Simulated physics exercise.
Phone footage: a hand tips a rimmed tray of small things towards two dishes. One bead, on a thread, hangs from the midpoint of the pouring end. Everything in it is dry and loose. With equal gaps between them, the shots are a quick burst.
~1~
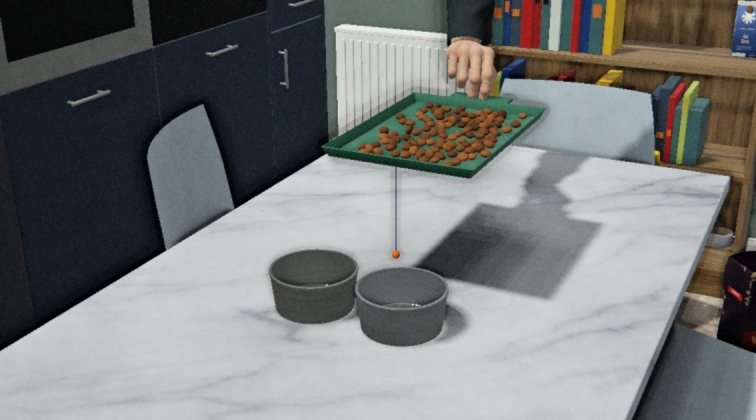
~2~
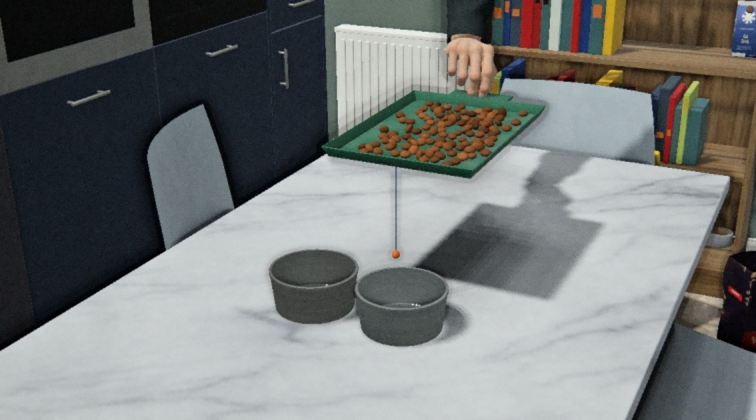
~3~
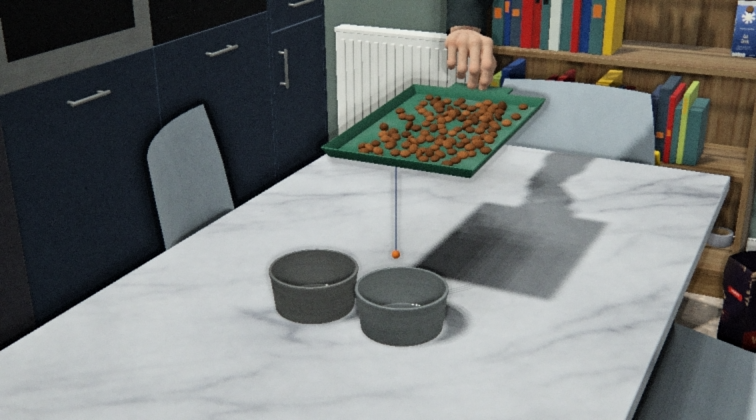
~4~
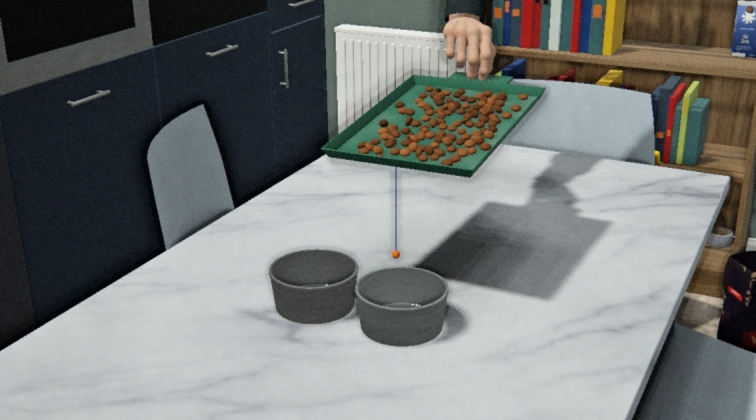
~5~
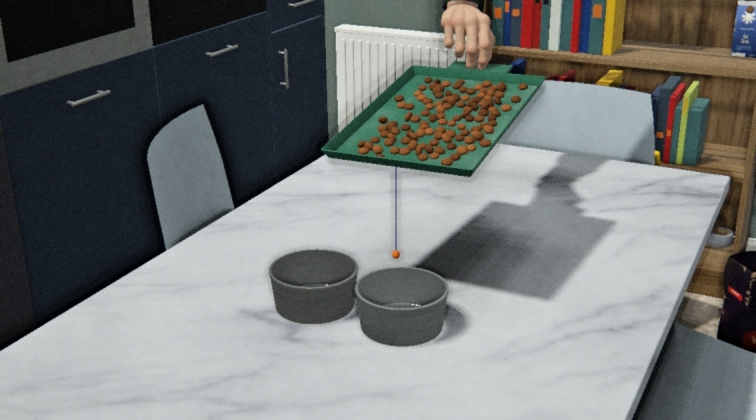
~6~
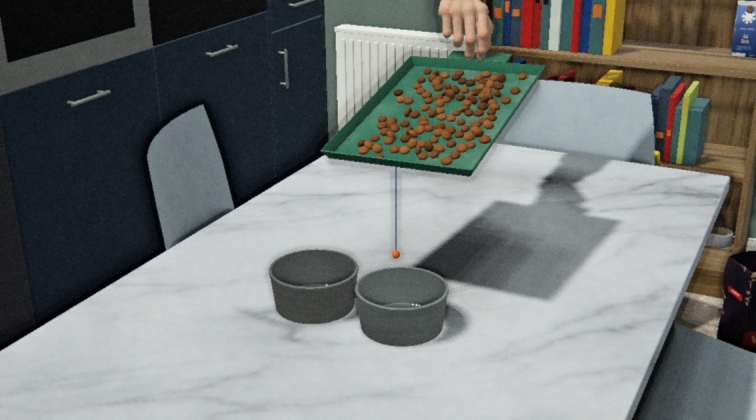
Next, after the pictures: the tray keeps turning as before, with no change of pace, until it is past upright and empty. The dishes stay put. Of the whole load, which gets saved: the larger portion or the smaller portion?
The load will mostly be caught.
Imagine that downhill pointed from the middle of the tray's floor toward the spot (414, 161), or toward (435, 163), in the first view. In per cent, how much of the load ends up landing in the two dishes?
Shares: About 80 in a hundred, then about 50 in a hundred.
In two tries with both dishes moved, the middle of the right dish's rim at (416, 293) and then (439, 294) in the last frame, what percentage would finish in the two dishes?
I'd expect some 90 percent, and then some 80 percent.
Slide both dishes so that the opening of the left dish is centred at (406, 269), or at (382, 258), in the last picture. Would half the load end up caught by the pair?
In order, they'd catch a minor share, and next a minor share.
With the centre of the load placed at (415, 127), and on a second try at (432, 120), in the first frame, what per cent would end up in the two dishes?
Near 90 % and 90 %.
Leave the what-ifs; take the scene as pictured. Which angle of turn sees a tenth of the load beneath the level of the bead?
Roughly 60 degrees.
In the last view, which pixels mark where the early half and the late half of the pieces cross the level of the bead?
It passes near (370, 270) first and then near (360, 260).
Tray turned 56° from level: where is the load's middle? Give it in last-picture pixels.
In the last view the centre sits at roughly (387, 154).
Shortly afterwards, tray tipped steeply; the bulk on the tray; only a few in the right dish; near a quarter in the air.
Next, tray tipped right over; only a few on the tray; near half in the right dish; near a third in the left dish; a little outside both; near a quarter in the air.
Some moments later, tray tipped past a quarter turn; near half in the right dish; near a third in the left dish; a little outside both.
In the end, tray tipped past a quarter turn; near half in the right dish; near a third in the left dish; a little outside both.
